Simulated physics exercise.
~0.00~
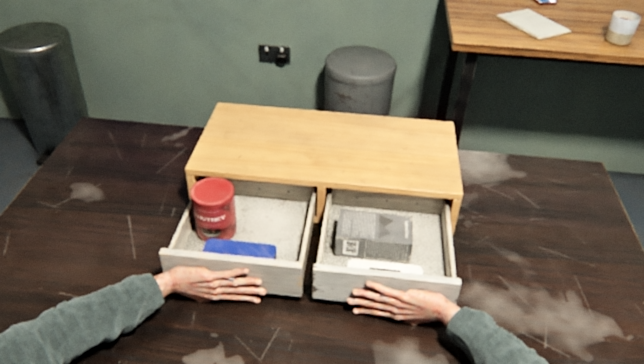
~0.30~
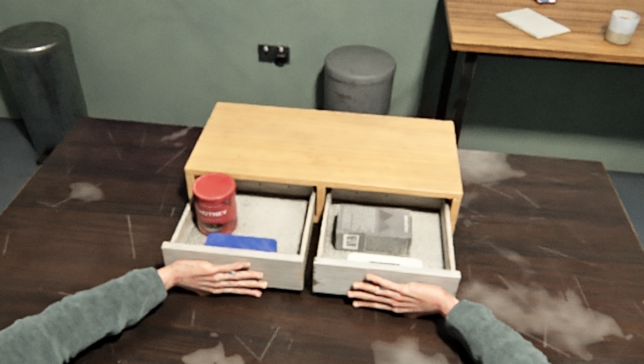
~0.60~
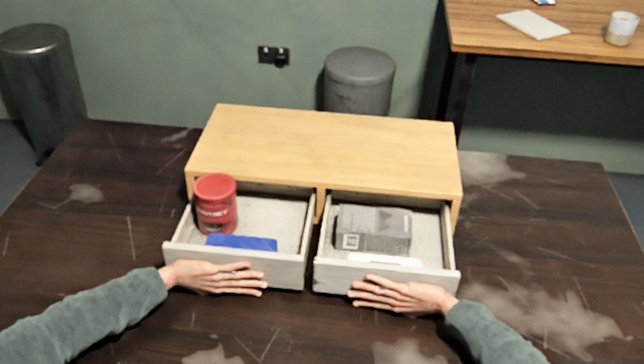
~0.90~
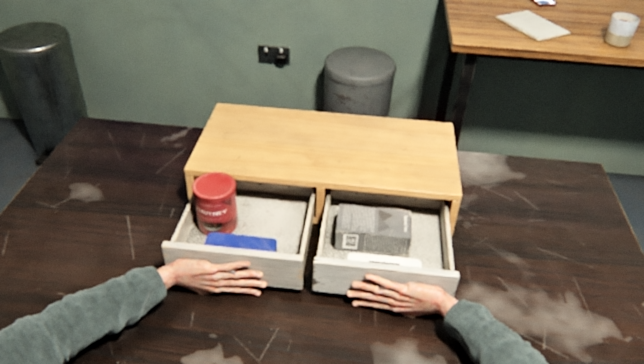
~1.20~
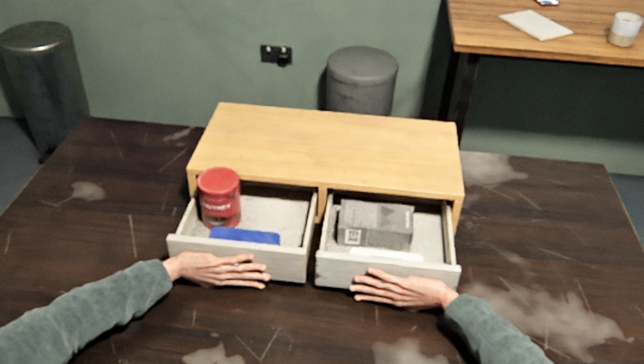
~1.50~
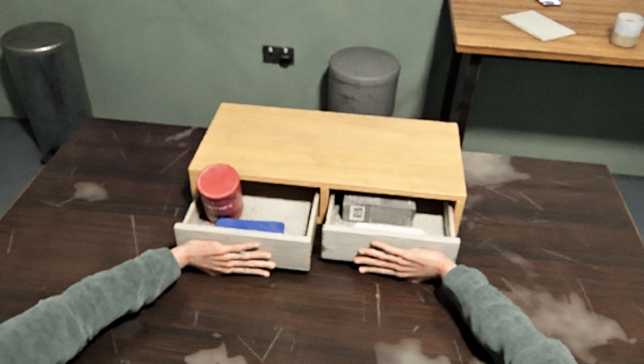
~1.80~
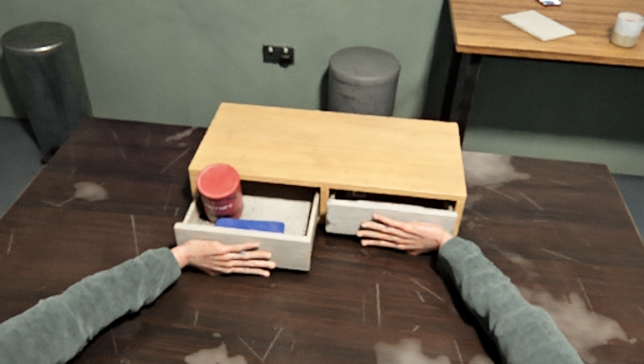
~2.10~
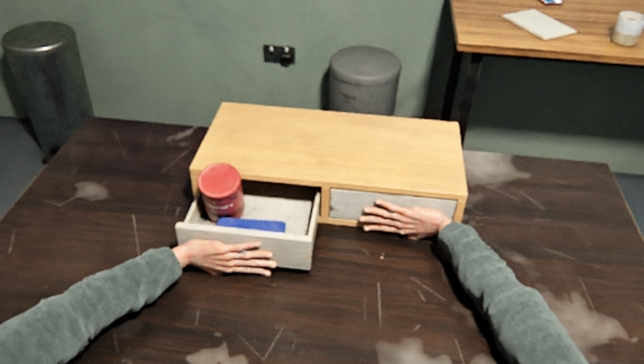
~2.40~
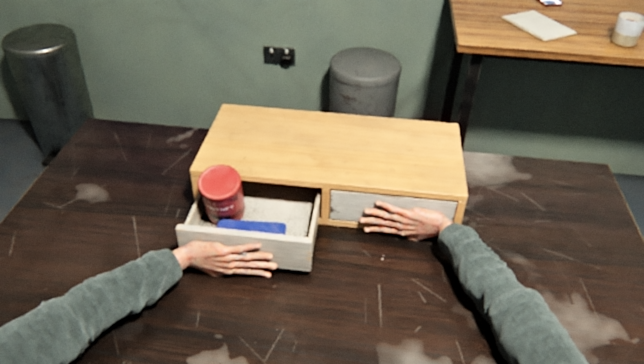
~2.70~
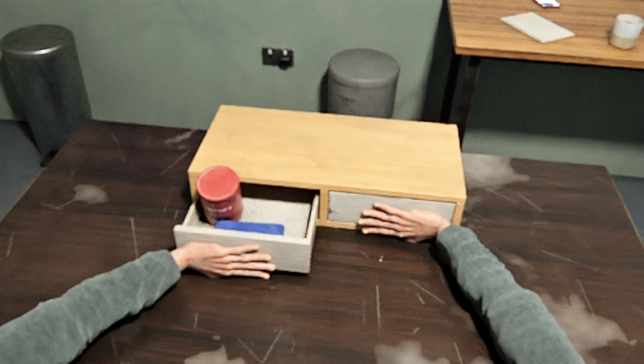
The video shows two hands pushing the open drawers of a low wooden cabinet, the left holding a red tub and a blue case, the right a grey carton and a white case. Both slide inward, but the left stops and stays ajar while the right shuts flush.
